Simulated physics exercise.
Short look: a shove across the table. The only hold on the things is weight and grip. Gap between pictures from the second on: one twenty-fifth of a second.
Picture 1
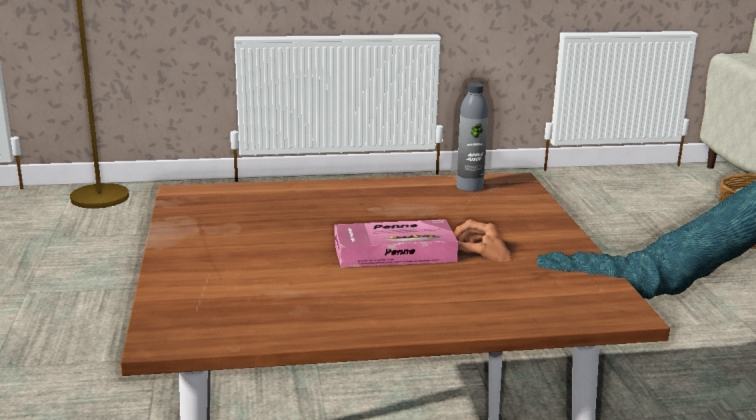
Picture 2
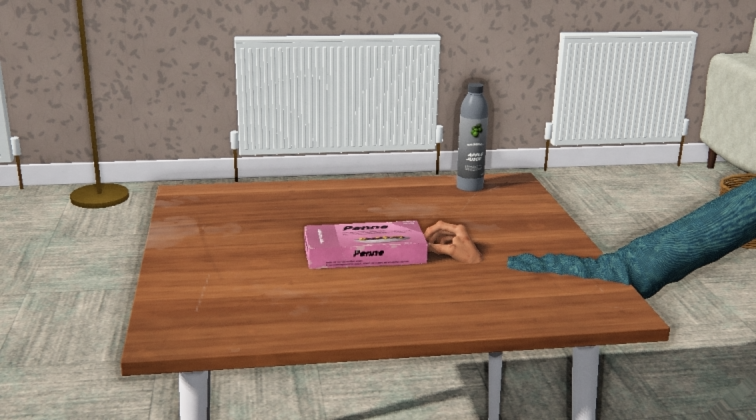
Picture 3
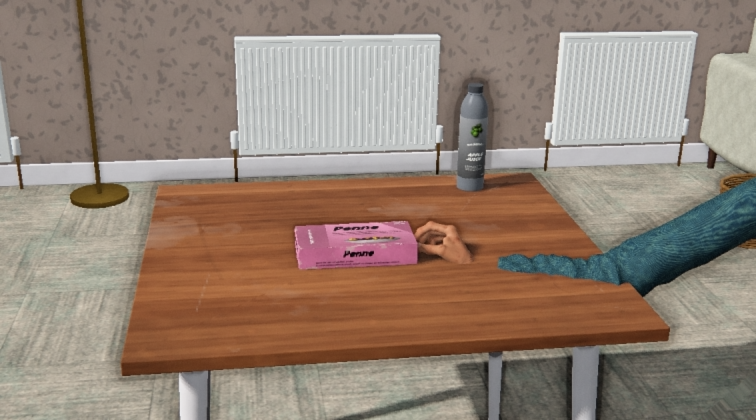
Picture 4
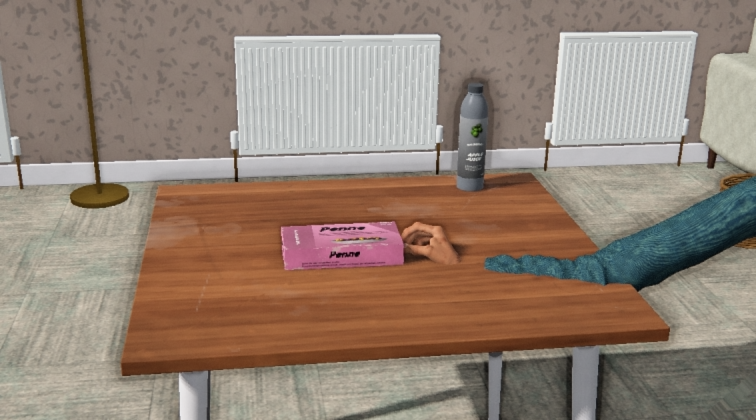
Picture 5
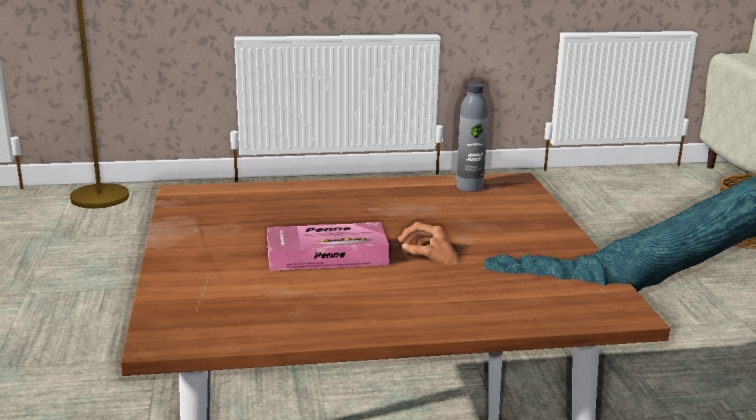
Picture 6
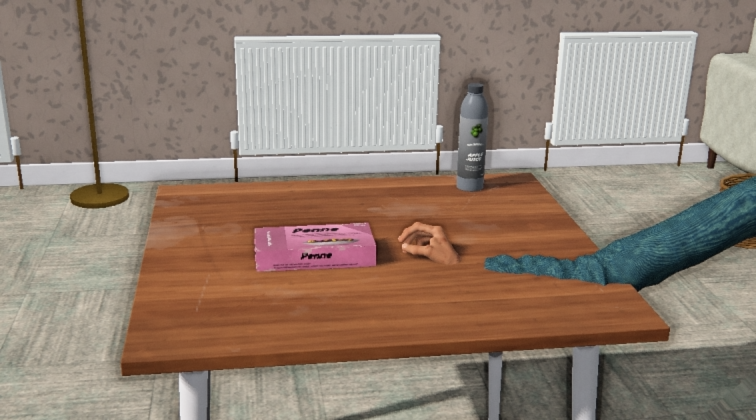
On a wooden table, a hand pushes a pink packet left, then the packet slides free.
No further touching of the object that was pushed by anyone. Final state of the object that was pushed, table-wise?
On.
Then, 0.10 s after the last picture, pink packet slid a little near (291, 247).
Then, 0.20 s after the last picture, pink packet slid a little near (279, 248).
At rest, moved from the start, pink packet. Seen from the same camera at the end, pink packet near (278, 248).
